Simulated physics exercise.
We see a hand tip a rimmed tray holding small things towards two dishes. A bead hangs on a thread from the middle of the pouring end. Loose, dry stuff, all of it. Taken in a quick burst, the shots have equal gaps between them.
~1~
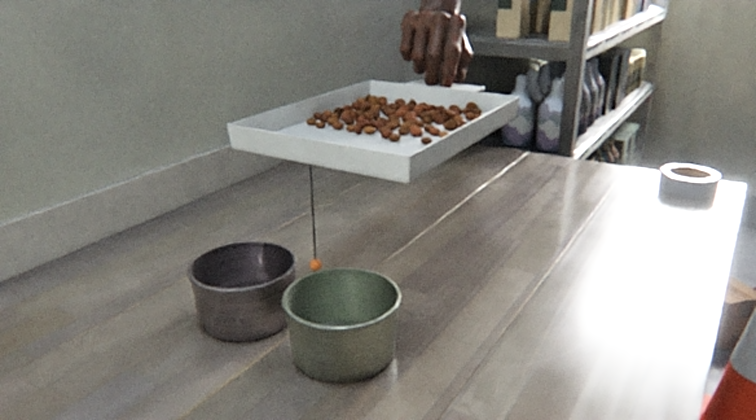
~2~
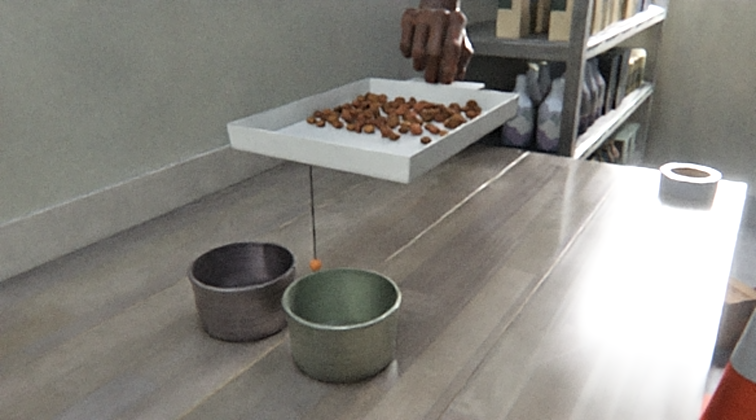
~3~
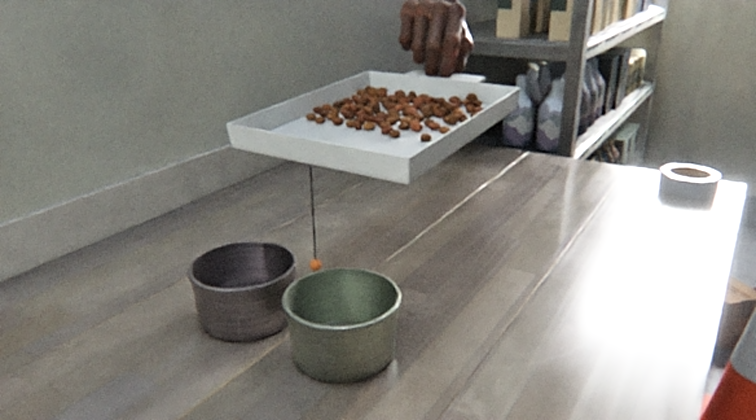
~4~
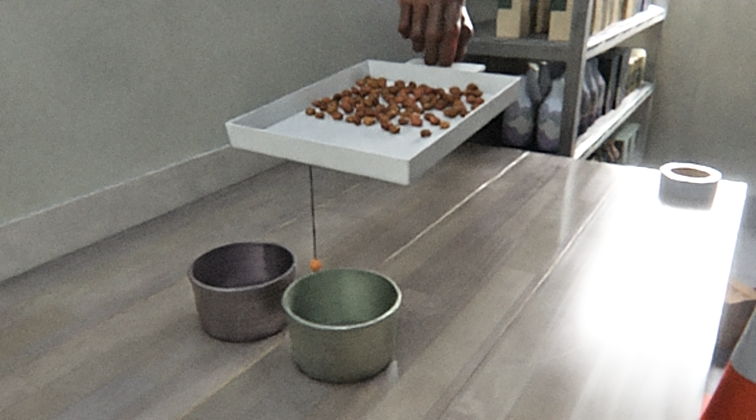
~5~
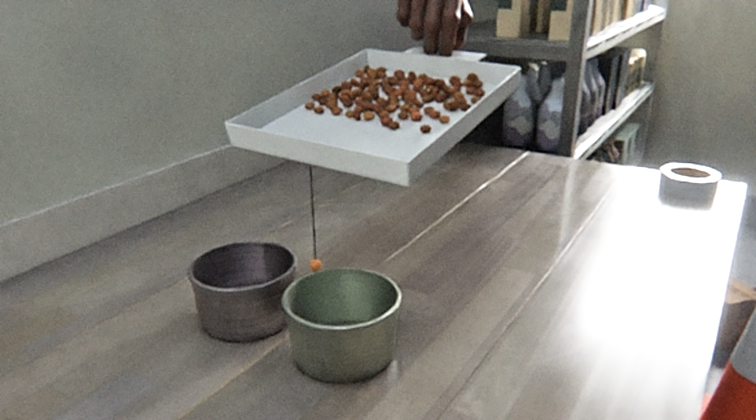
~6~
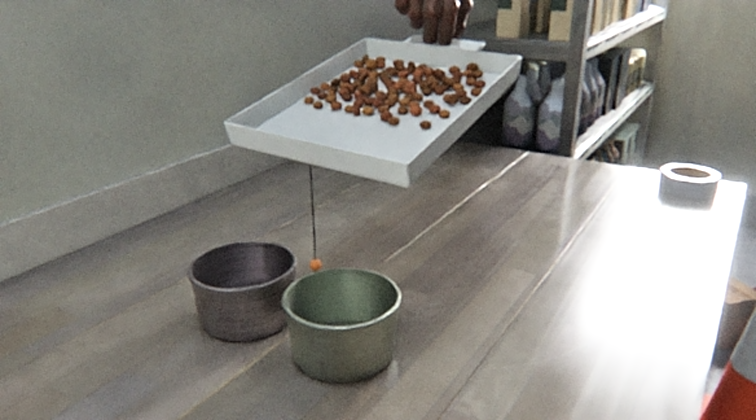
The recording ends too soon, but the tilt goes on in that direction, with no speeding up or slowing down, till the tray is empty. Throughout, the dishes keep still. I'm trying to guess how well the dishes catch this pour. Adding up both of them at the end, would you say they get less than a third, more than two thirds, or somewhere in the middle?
The two dishes will gather no less than a third and no more than two thirds of the load.
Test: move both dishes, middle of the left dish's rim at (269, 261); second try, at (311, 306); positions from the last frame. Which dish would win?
With the first placement it's the one to the right, with the second it's the one to the left.
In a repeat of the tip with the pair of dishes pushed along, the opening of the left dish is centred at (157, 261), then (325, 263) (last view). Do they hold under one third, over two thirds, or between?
First attempt: Under a third; second attempt: Below one third.
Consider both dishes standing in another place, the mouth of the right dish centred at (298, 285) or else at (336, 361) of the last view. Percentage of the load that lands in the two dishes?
It would be roughly 20 per cent, followed by roughly 30 per cent.
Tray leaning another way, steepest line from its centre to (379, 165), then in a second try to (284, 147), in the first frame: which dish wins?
First try, the dish at right; second try, the dish at left.
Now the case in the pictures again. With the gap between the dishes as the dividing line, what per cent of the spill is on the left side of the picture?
Close to 40 per cent of the spill, I think.
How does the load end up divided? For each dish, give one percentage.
Estimate - left dish 0 percent, right dish 50 percent.
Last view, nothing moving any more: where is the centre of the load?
Once it all stops, the middle lies near (332, 367).
Just after the last frame, tray tipped steeply; almost all on the tray; just a few in the air.
A moment on, tray tipped right over; the larger part on the tray; just a few in the right dish; about a tenth outside both; about a tenth in the air.
Further on, tray tipped past a quarter turn; roughly half in the right dish; just a few in the left dish; roughly half outside both.
When it is over, tray tipped past a quarter turn; roughly half in the right dish; just a few in the left dish; roughly half outside both.
